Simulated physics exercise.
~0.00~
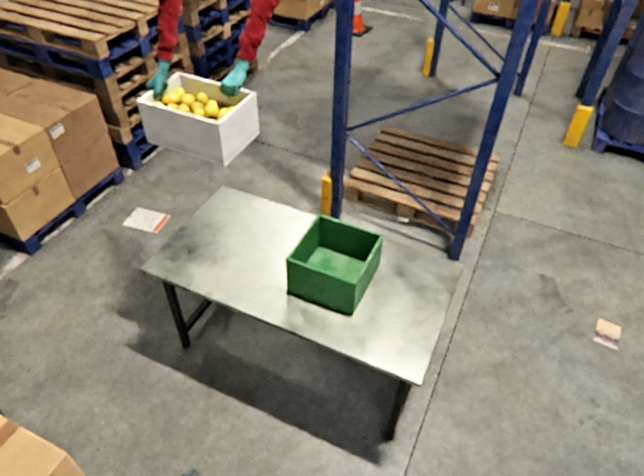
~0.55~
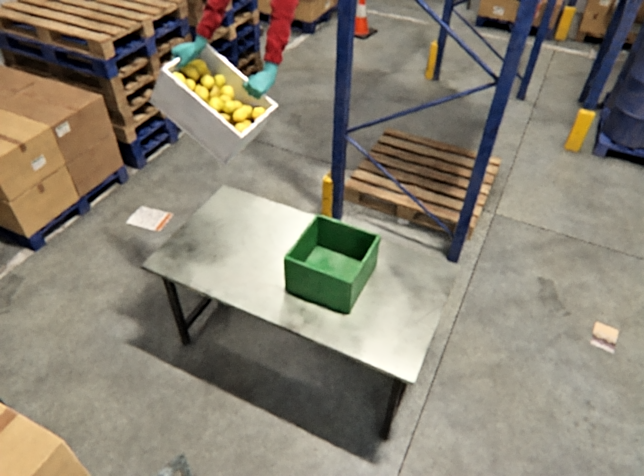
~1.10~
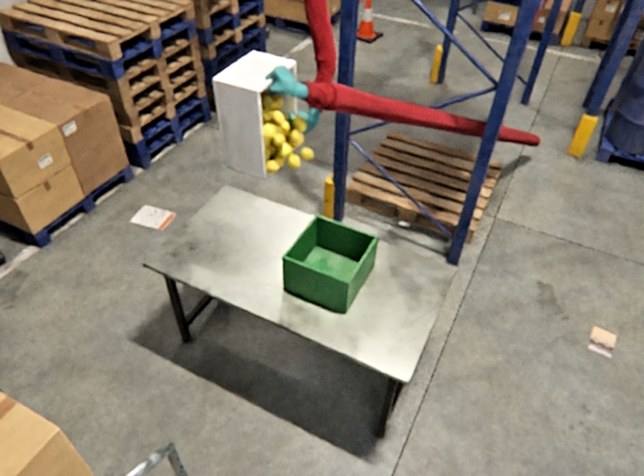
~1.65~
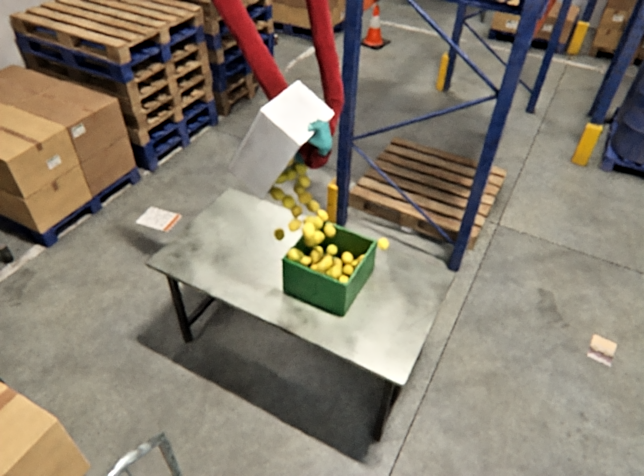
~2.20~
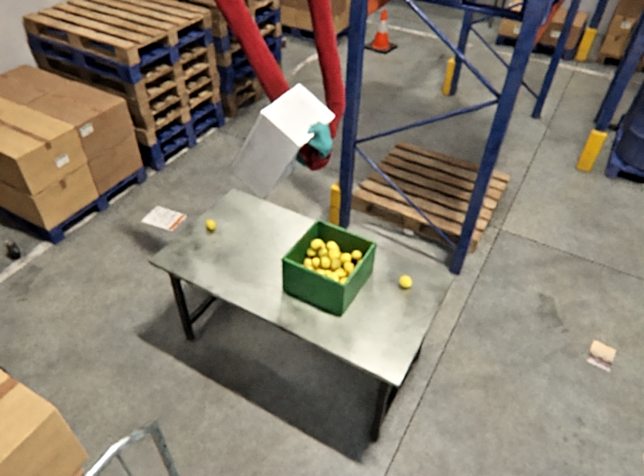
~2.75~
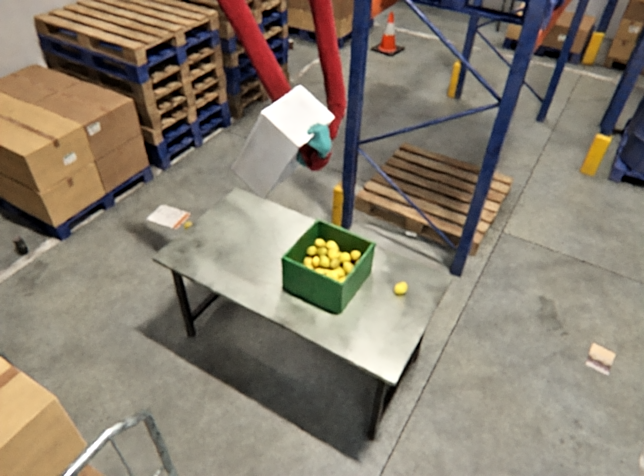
In a warehouse, red-sleeved arms with teal gloves tilted a white crate of small yellow fruit until it poured loosely into a green box on a metal table; most landed inside, while a couple strayed onto the table, one remaining to the right.
